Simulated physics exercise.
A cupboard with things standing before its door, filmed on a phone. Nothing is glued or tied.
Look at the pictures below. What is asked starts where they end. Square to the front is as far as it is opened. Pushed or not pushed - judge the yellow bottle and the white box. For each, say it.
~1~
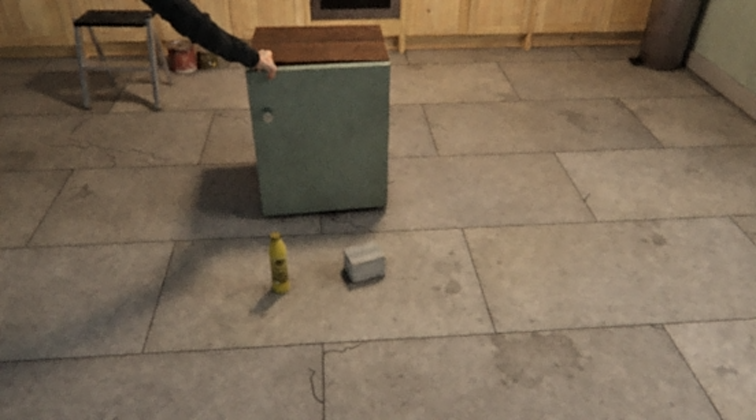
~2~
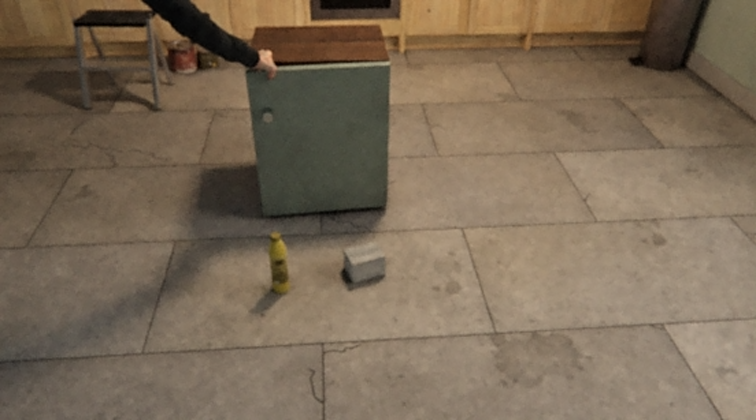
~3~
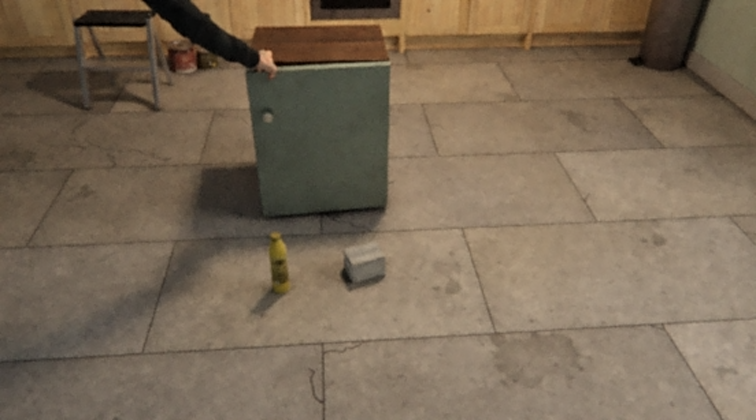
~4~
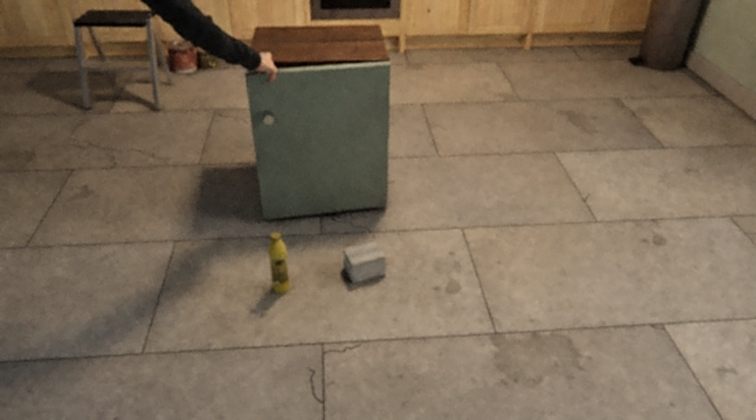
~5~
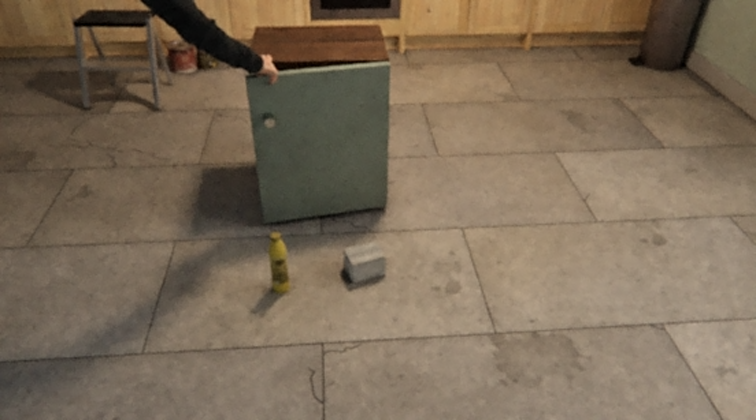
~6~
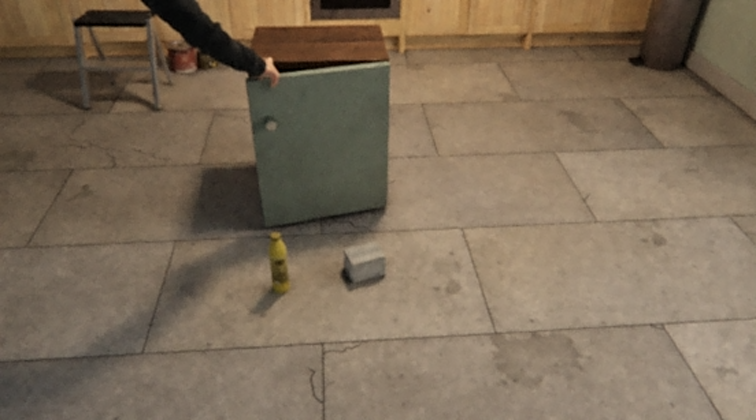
Yellow bottle: Not pushed; white box: Pushed.
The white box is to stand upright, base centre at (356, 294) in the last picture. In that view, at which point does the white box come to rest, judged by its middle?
(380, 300) or so.
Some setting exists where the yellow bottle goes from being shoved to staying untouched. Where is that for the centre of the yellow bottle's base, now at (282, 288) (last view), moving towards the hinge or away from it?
I'd put the tipping spot at around (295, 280).
Then, 1.48 s past the last view, door 71° open; yellow bottle at rest near (278, 262); white box travelled a little near (384, 265).
Finally, the yellow bottle escapes contact, near (278, 262); the white box gets knocked, near (420, 268).
